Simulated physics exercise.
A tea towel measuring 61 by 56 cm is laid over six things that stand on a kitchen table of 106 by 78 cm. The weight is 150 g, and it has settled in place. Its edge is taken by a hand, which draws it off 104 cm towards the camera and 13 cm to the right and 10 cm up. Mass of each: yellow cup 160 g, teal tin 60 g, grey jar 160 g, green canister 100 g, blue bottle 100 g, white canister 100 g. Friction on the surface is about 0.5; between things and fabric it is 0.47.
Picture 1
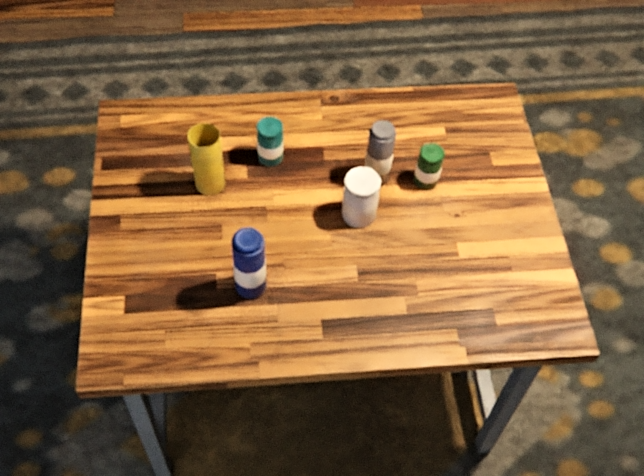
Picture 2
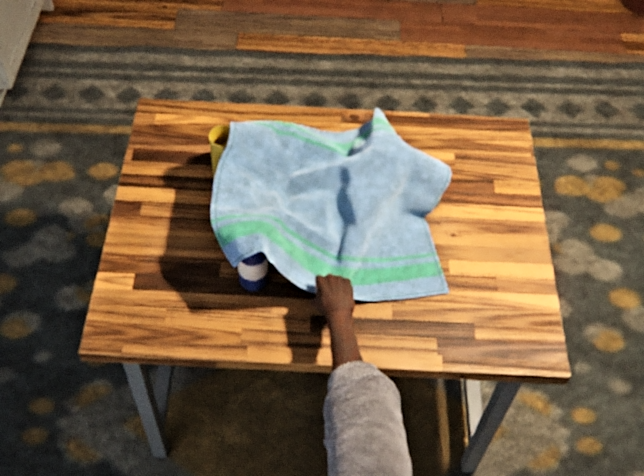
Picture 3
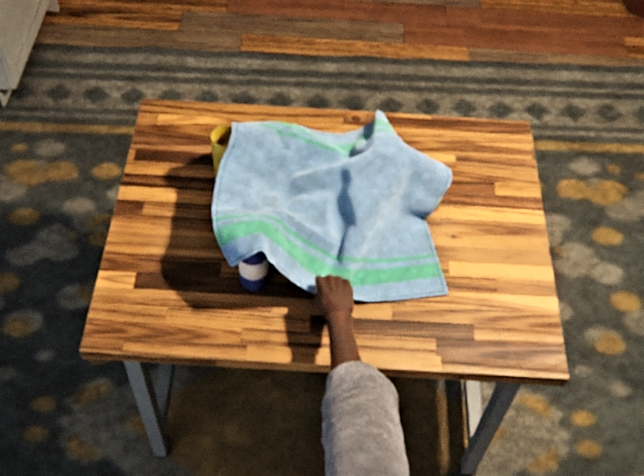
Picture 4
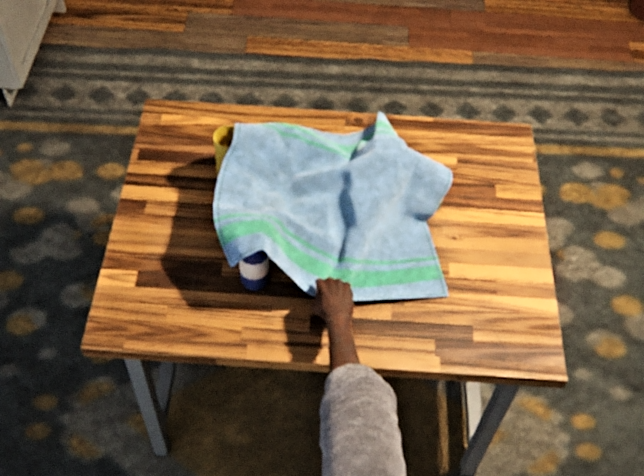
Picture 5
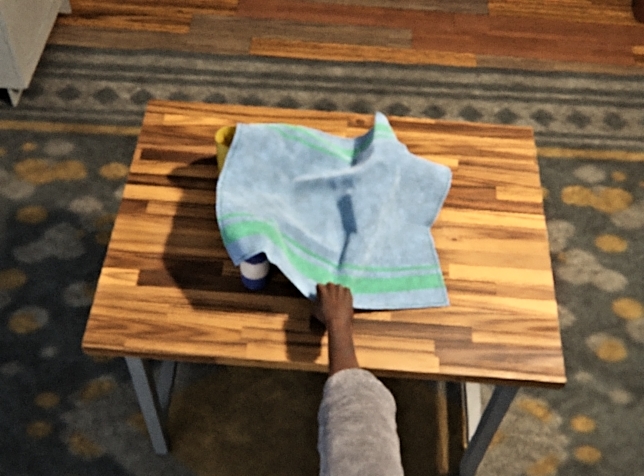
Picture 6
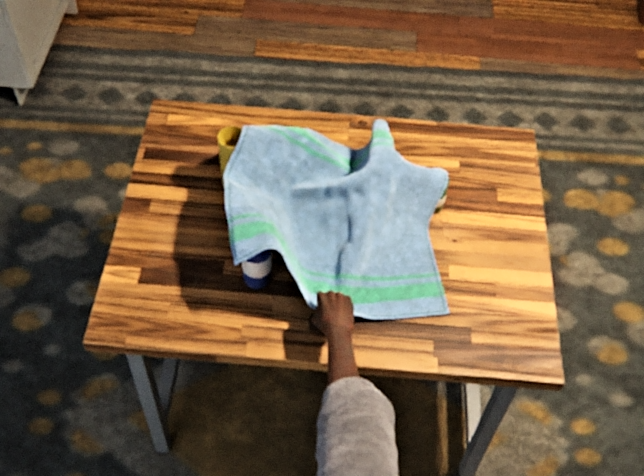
Blue tea towel with green stripes covering several containers on a wooden table, a hand gripping its near edge and pulling it slightly towards the camera.
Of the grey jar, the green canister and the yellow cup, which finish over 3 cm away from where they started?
Grey jar: Ends up farther; green canister: Stays close; yellow cup: Stays close.
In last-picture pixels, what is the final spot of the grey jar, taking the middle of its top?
Rest point, last frame: Approx. (414, 228).
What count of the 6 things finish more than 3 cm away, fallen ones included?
All told, 3.
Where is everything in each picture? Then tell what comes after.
Shows, teal tin (270, 126), 11 cm tall; green canister (432, 152), 11 cm tall; blue bottle (248, 238), 18 cm tall; white canister (363, 180), 12 cm tall; yellow cup (204, 135), 17 cm tall; grey jar (383, 129), 17 cm tall, in the first frame.
Shows, tea towel corners (234, 267) (233, 136) (412, 163) (449, 293); grip (320, 295), in the second frame.
Shows, tea towel corners (232, 267) (236, 143); grip (320, 295), in the third frame.
Shows, tea towel corners (231, 267) (246, 158); grip (320, 298), in the fourth frame.
Shows, tea towel corners (236, 266) (249, 156); grip (320, 303), in the fifth frame.
Shows, tea towel corners (235, 265) (251, 141) (411, 178) (450, 314); grip (321, 311), in the sixth frame.
Next, middle of the tea towel at (343, 302); grey jar on its side, 12 cm off its start, white canister on its side, 12 cm off its start, blue bottle 6 cm off its start.
Then, middle of the tea towel at (355, 474); grey jar on its side, 13 cm off its start, white canister on its side, 12 cm off its start, blue bottle 10 cm off its start.
After that, middle of the tea towel at a place out of view; grey jar on its side, 13 cm off its start at (414, 228), white canister on its side, 12 cm off its start at (388, 256), blue bottle 10 cm off its start at (275, 260).
Later, middle of the tea towel at a place out of view; grey jar on its side, 13 cm off its start, white canister on its side, 12 cm off its start, blue bottle 9 cm off its start.
At the end, middle of the tea towel at a place out of view; grey jar on its side, 13 cm off its start at (414, 228), green canister 0 cm off its start at (438, 179), yellow cup 0 cm off its start at (232, 136), white canister on its side, 12 cm off its start at (388, 256).
